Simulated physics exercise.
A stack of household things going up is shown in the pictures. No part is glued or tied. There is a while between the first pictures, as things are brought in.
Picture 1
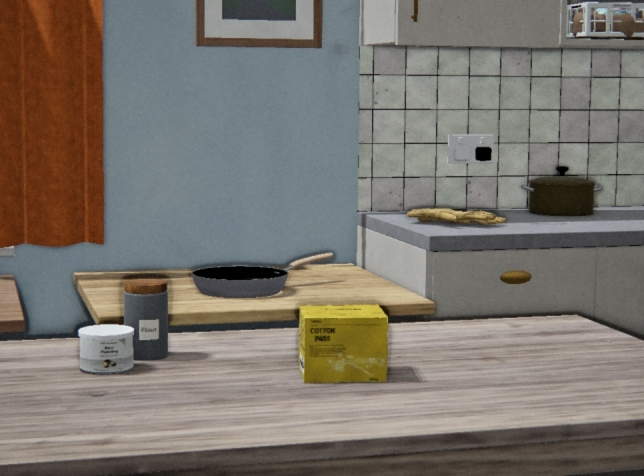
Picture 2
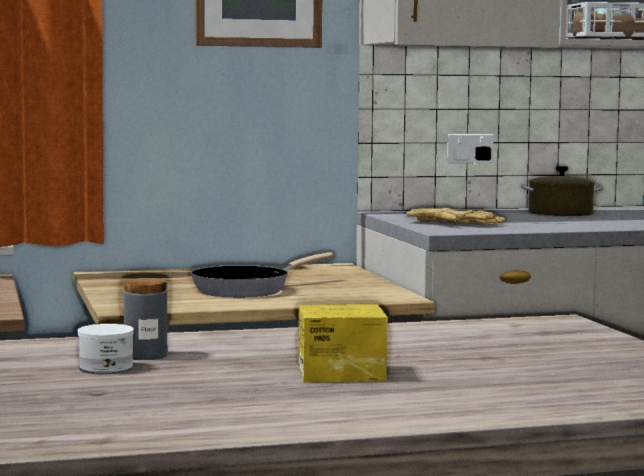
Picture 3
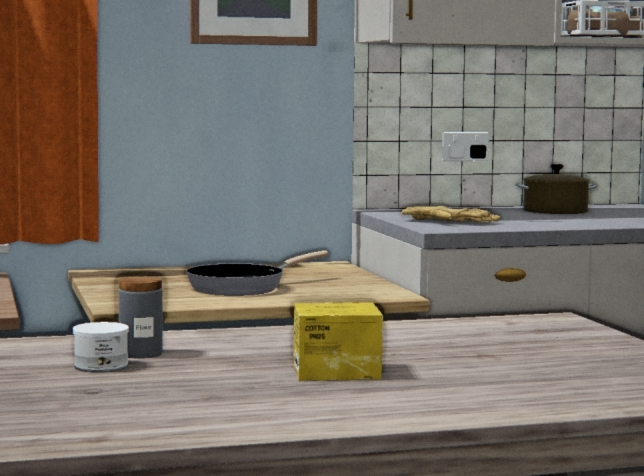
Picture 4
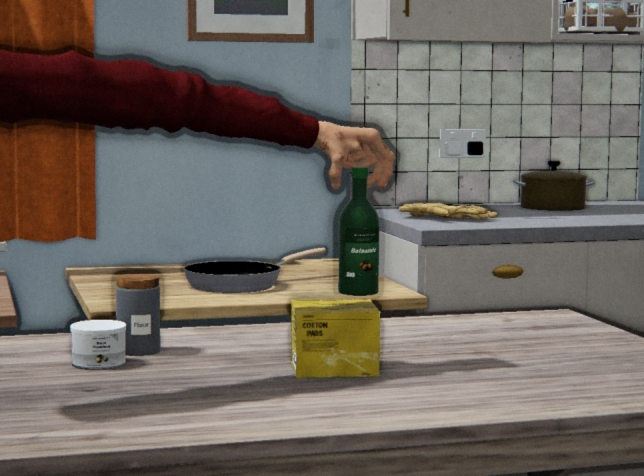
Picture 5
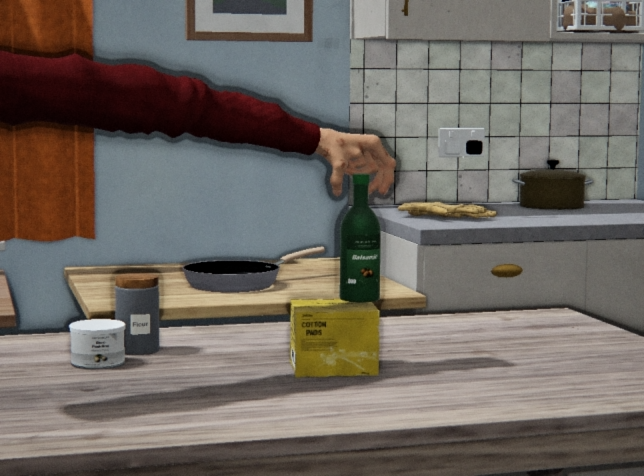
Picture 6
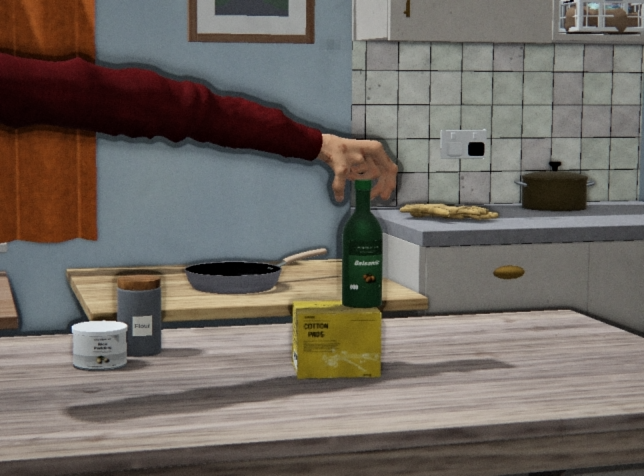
In this clip, a white tub, a grey jar and a yellow box sit on a wooden counter, then an arm in a red sleeve reaches in from the left and lowers a green bottle onto the box, still holding it.
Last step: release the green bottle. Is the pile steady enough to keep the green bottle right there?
Yes, it keeps it there.
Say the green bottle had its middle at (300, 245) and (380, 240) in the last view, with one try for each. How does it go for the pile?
It survives in the first case and caves in in the second case.
Then, 0.90 s on from there, no change.
Then, 2.00 s on from there, green bottle resting near (362, 243).
In the end, all 4 unmoved. At the end, from the last picture's camera, green bottle near (362, 243). The pile holds.
